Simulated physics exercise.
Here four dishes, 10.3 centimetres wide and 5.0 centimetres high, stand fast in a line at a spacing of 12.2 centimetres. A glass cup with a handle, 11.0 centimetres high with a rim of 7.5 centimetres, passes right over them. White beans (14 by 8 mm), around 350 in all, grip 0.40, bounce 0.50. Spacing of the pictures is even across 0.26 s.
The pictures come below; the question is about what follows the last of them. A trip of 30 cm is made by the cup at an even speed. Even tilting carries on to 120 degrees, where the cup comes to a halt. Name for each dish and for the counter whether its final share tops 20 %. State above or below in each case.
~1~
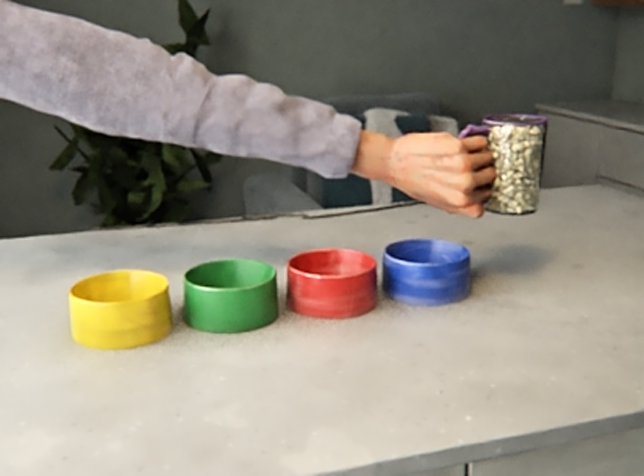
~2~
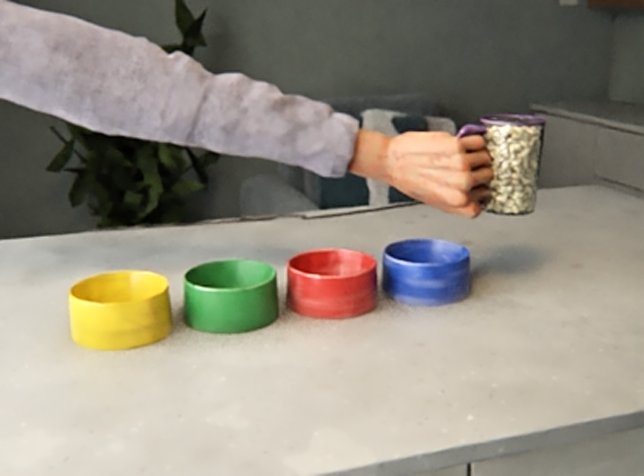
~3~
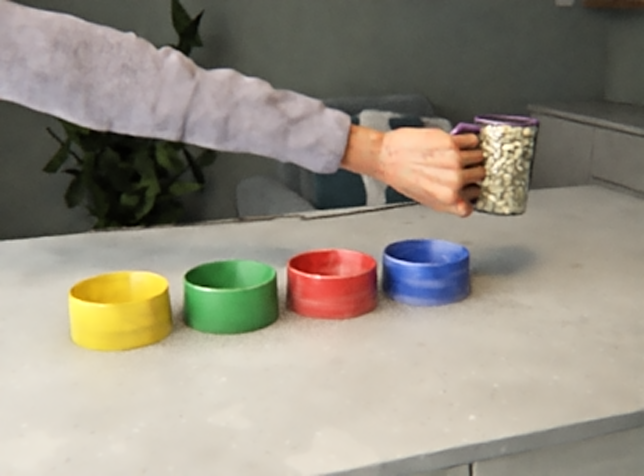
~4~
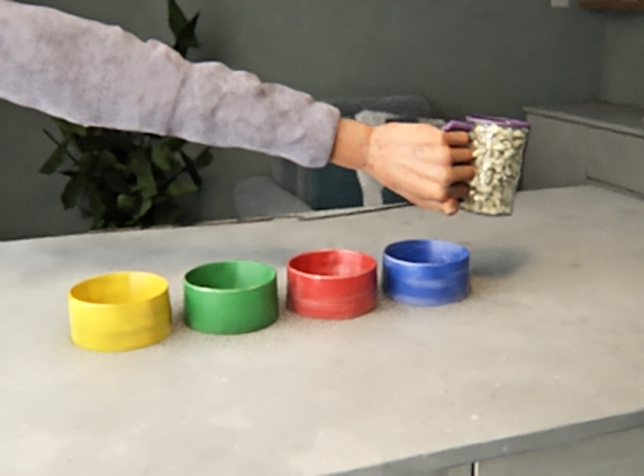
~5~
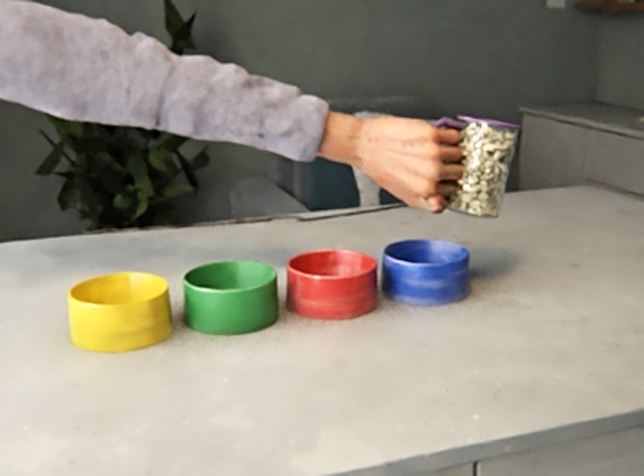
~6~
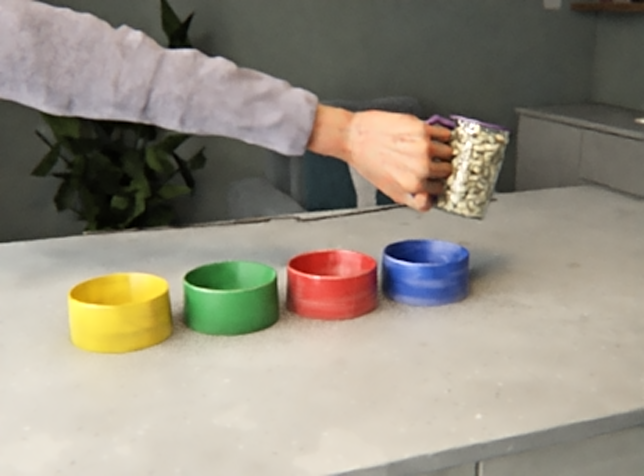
In each case: Red dish above, blue dish below, green dish below, yellow dish below, counter below.
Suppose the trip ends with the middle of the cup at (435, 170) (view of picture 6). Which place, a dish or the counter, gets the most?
Result: Biggest portion at counter.
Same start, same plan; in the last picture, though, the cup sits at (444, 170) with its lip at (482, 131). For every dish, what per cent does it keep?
Dish by dish: Red 100 percent, blue 0 percent, green 0 percent, yellow 0 percent.
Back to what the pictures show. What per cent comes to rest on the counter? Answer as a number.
Estimate: Around 0 %.
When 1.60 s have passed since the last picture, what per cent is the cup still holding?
About 20 percent of the load.
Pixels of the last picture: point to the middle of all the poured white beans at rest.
My guess is close to (337, 279).
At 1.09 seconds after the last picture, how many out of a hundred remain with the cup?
It comes to about 95 percent.
Then, 0.65 s after the last picture, tilt 64 degrees; cup holds 100 %.
Then, 1.09 s after the last picture, tilt 97 degrees; cup holds 95 %, red 5 %.
Then, 1.60 s after the last picture, tilt 120 degrees; cup holds 20 %, red 80 %.
In the end, red 100 %, blue 0 %, green 0 %, yellow 0 %, counter 0 %.
